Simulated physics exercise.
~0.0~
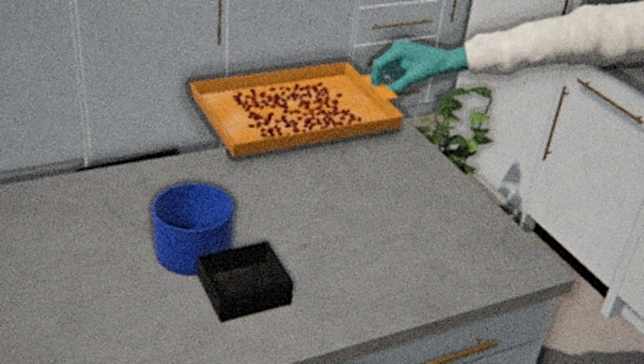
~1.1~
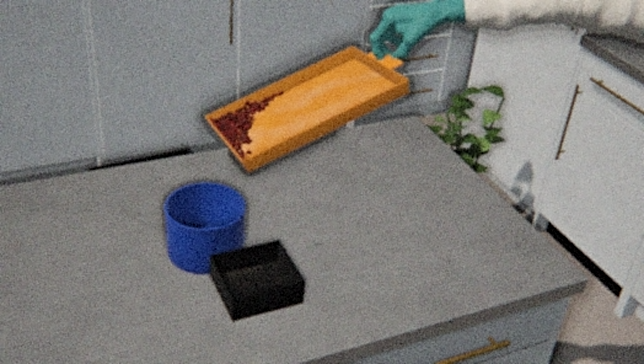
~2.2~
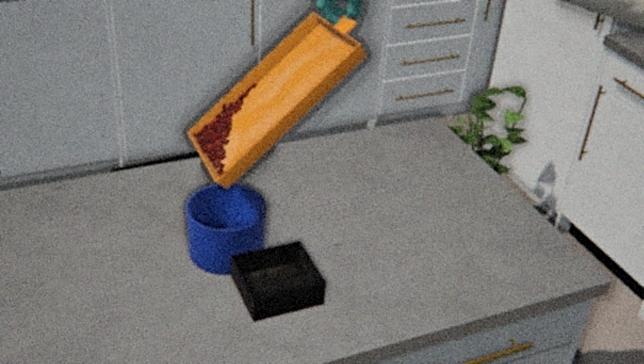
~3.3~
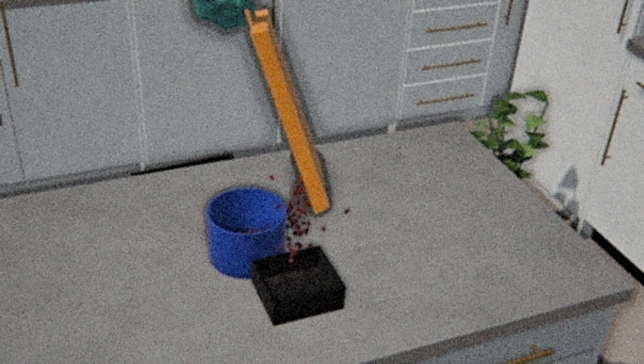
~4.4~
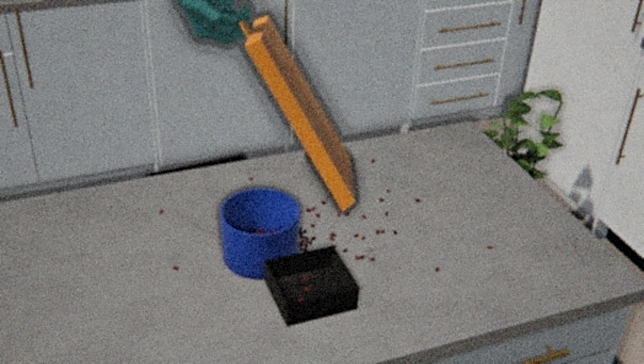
To begin with, a teal-gloved hand in a white sleeve holds an orange tray of scattered dark red beans above a grey counter, where a blue pot and a black tin stand. The tray tips to the left, and the beans slide together into its lower left end. It then swings over the pot and tilts more steeply, the beans still gathered inside. Next it turns almost upright, and they pour down between the pot and the tin. Finally the emptied tray hangs steeply tipped, with some beans in the pot, a few in the tin and many strewn across the counter.
